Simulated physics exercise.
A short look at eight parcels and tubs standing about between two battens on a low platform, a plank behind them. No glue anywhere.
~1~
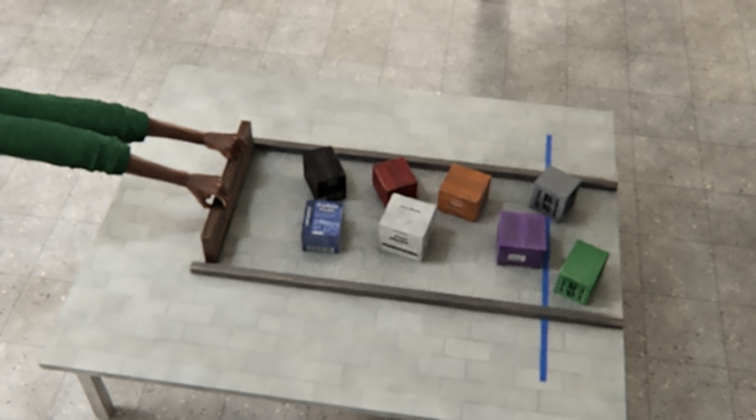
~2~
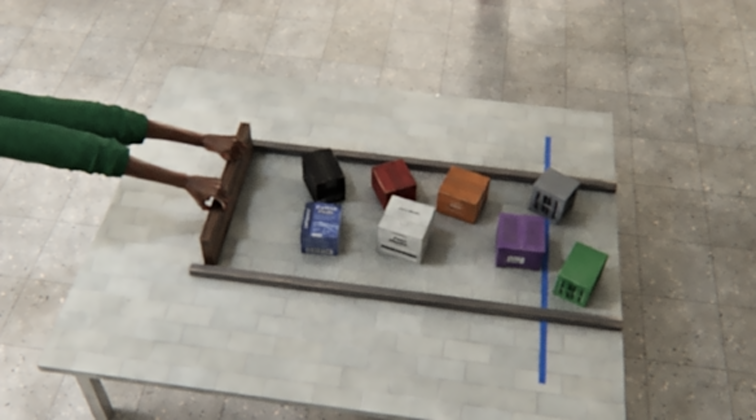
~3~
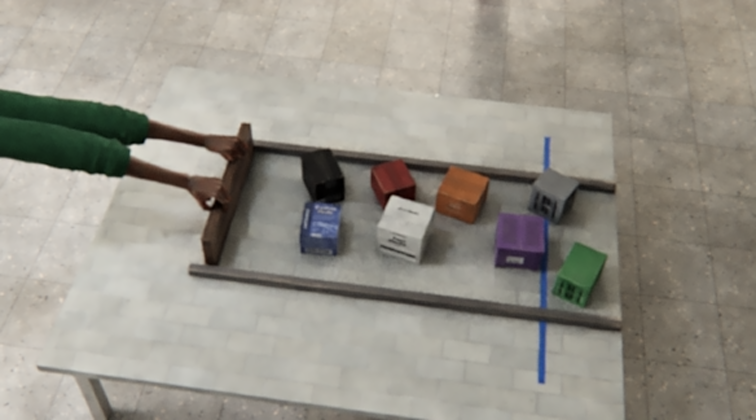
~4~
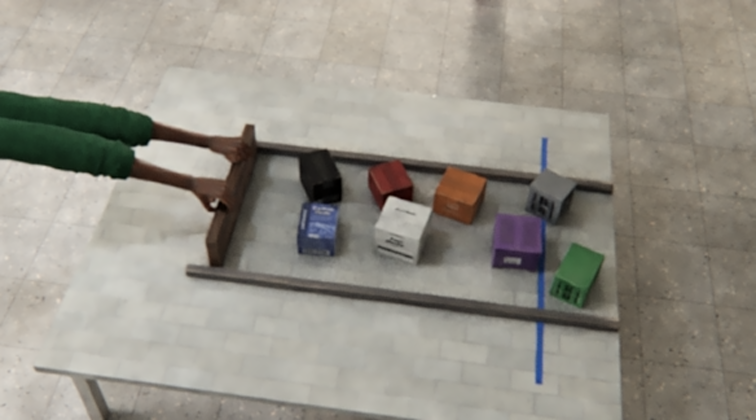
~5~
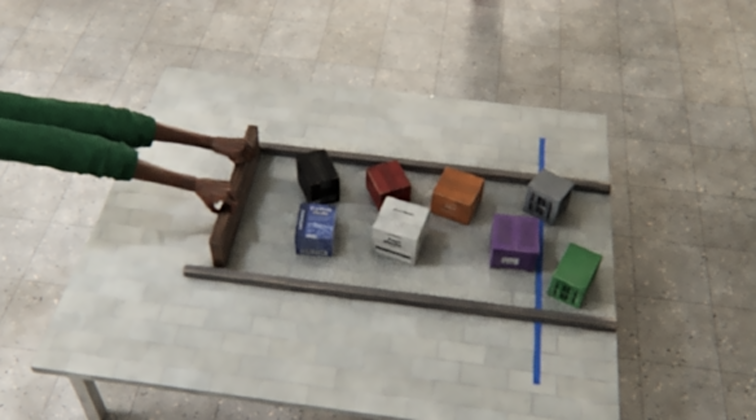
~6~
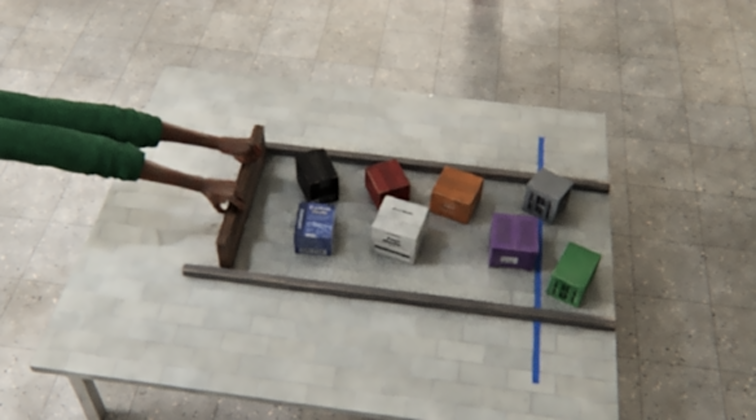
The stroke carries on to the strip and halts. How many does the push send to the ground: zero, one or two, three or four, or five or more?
The number that fall off is three or four.
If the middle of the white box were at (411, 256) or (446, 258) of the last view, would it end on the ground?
In that order, it remains up; remains up.
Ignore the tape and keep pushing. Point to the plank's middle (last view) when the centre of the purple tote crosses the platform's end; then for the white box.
At (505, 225) for the purple tote; at (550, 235) for the white box.
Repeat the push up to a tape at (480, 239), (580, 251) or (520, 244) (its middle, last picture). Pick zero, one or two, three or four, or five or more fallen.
In that order: Zero; five or more; just one or two.
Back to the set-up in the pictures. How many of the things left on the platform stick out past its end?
2 of them.
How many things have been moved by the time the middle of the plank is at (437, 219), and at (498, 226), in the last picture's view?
By then 8, and 8.
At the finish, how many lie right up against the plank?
In contact: 2.
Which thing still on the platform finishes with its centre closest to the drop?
That is the green crate.
Soon after, none off yet; green crate at rest near (574, 274); grey crate at rest near (547, 196); purple tote at rest near (513, 242).
Then, none off yet; green crate moved about its own width near (609, 288); grey crate moved well along near (611, 199); purple tote moved well along near (589, 251).
At rest, the number that fall off is three or four; fallen, orange box, purple tote and grey crate.
